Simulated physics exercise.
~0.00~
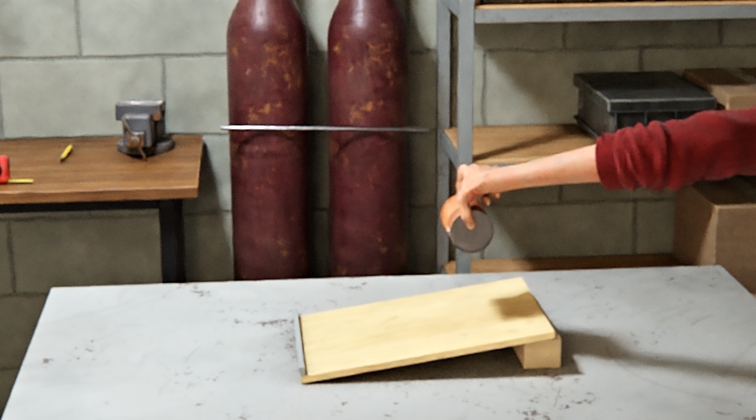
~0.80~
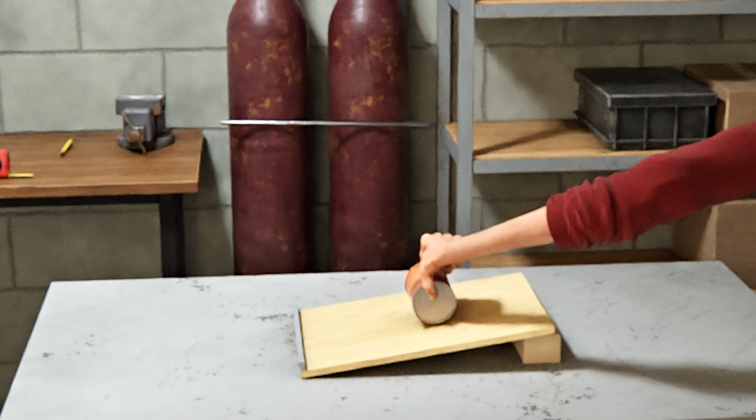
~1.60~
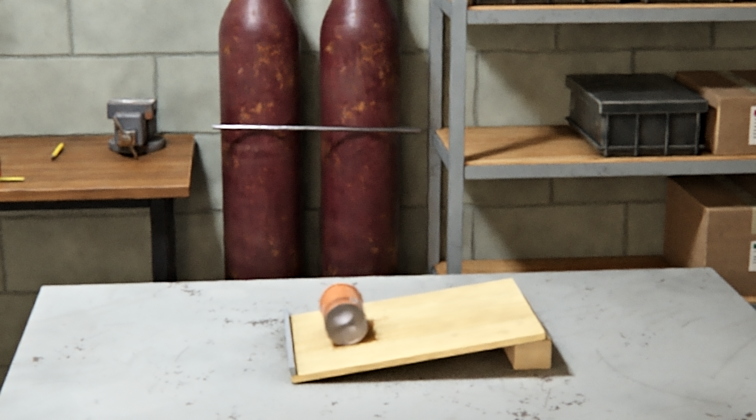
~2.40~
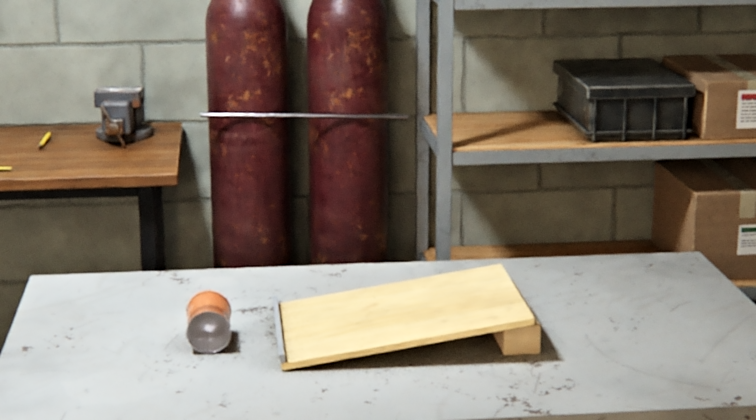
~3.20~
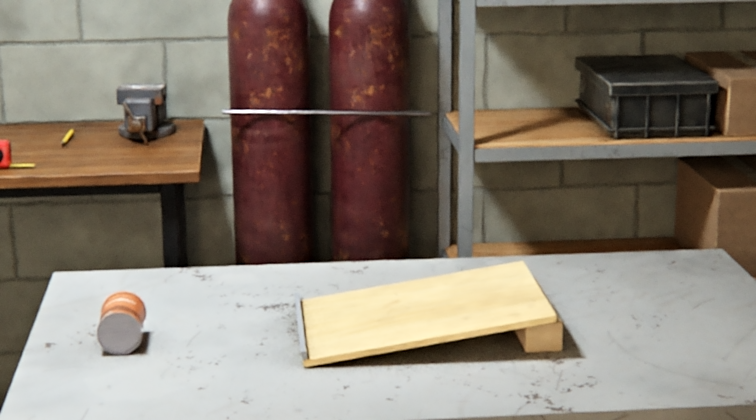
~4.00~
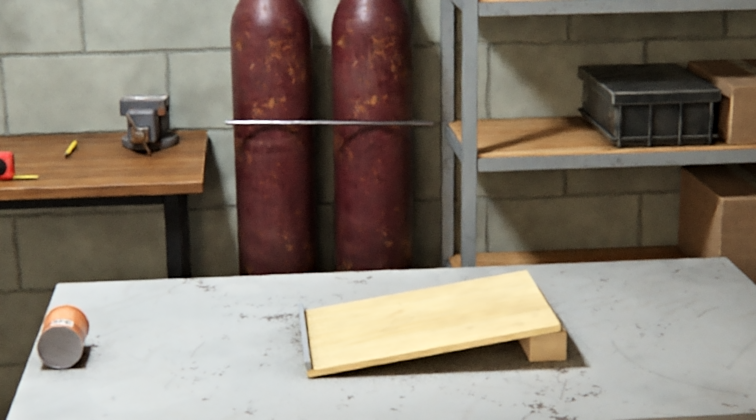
The footage shows a hand lowering an orange tin on its side onto a propped-up wooden board and letting go, after which the tin rolls left down the slope, off the board and across the grey tabletop, ending near the table's left edge.
